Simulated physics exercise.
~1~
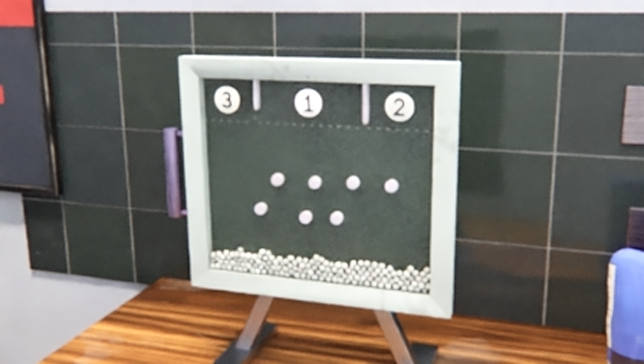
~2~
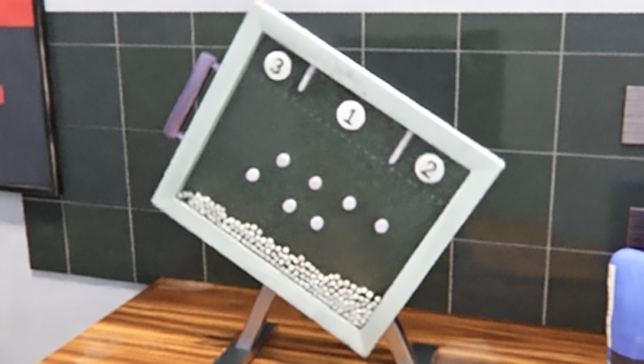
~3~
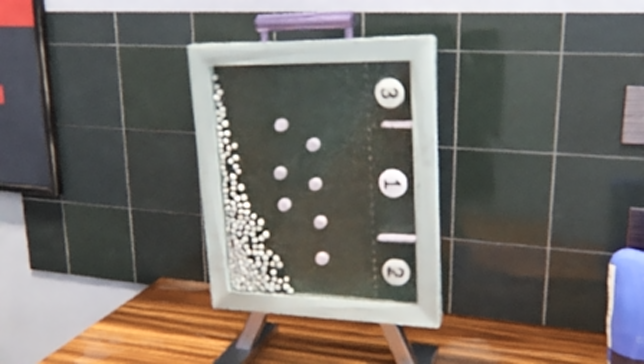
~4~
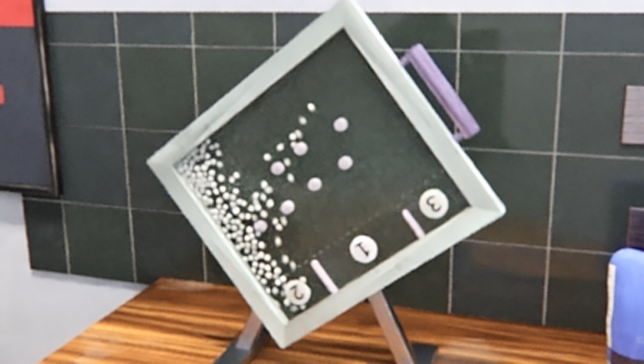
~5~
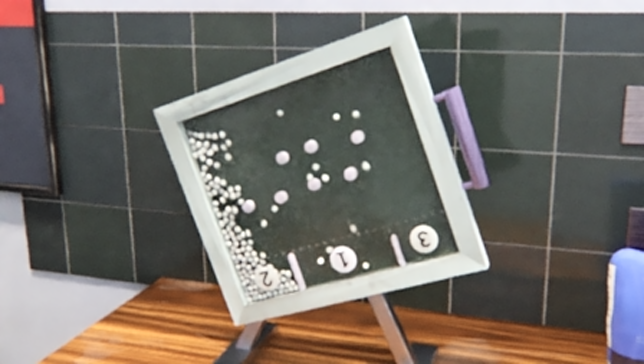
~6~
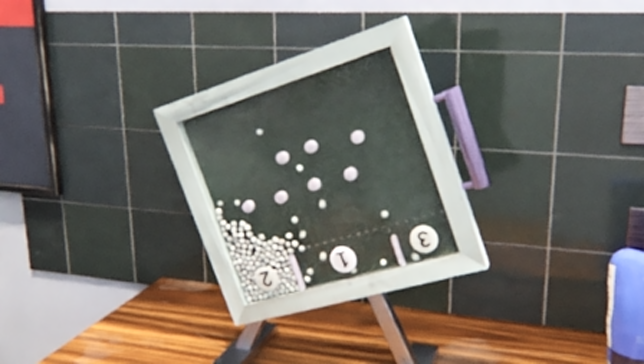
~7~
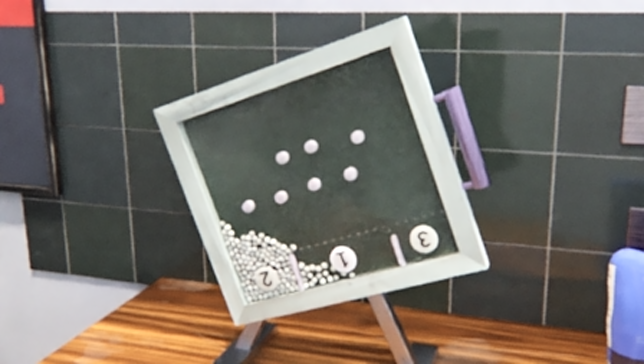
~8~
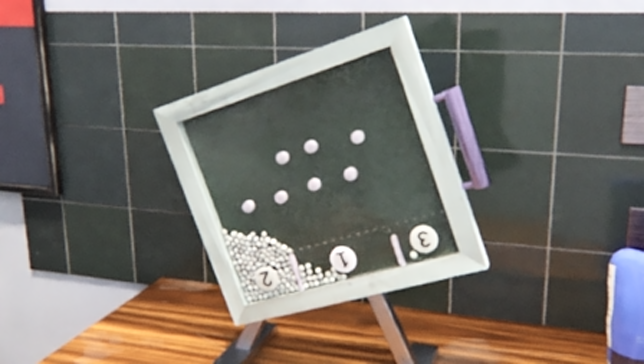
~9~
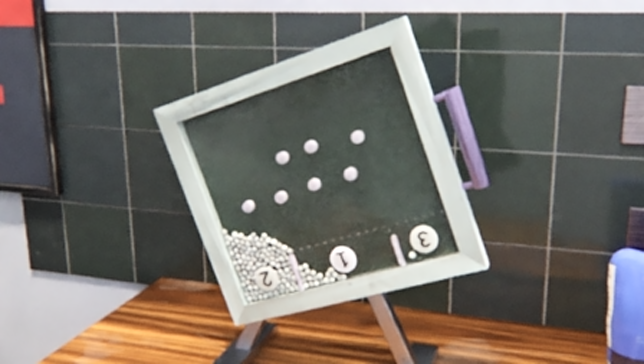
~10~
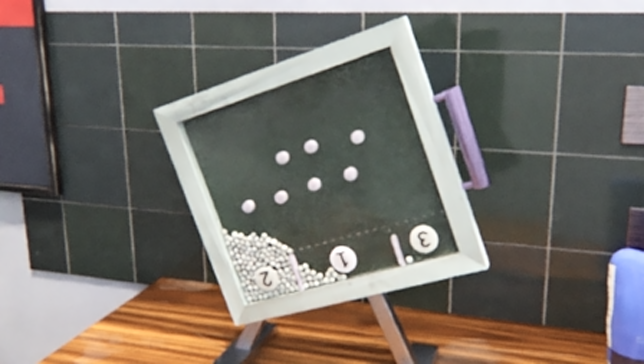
A clear-fronted box with a pale frame, holding small white beads along its bottom edge, starts upright on a stand before a dark tiled wall. It turns clockwise, and the beads slide toward the lower corner and then pile against the left side. As the box tips almost upside down, they spill downward past the round pegs toward the numbered pockets. The box stops at a tilt while the last beads drop and scatter. Most settle in a heap in and above pocket two, some lie in pocket one, and barely any reach pocket three.
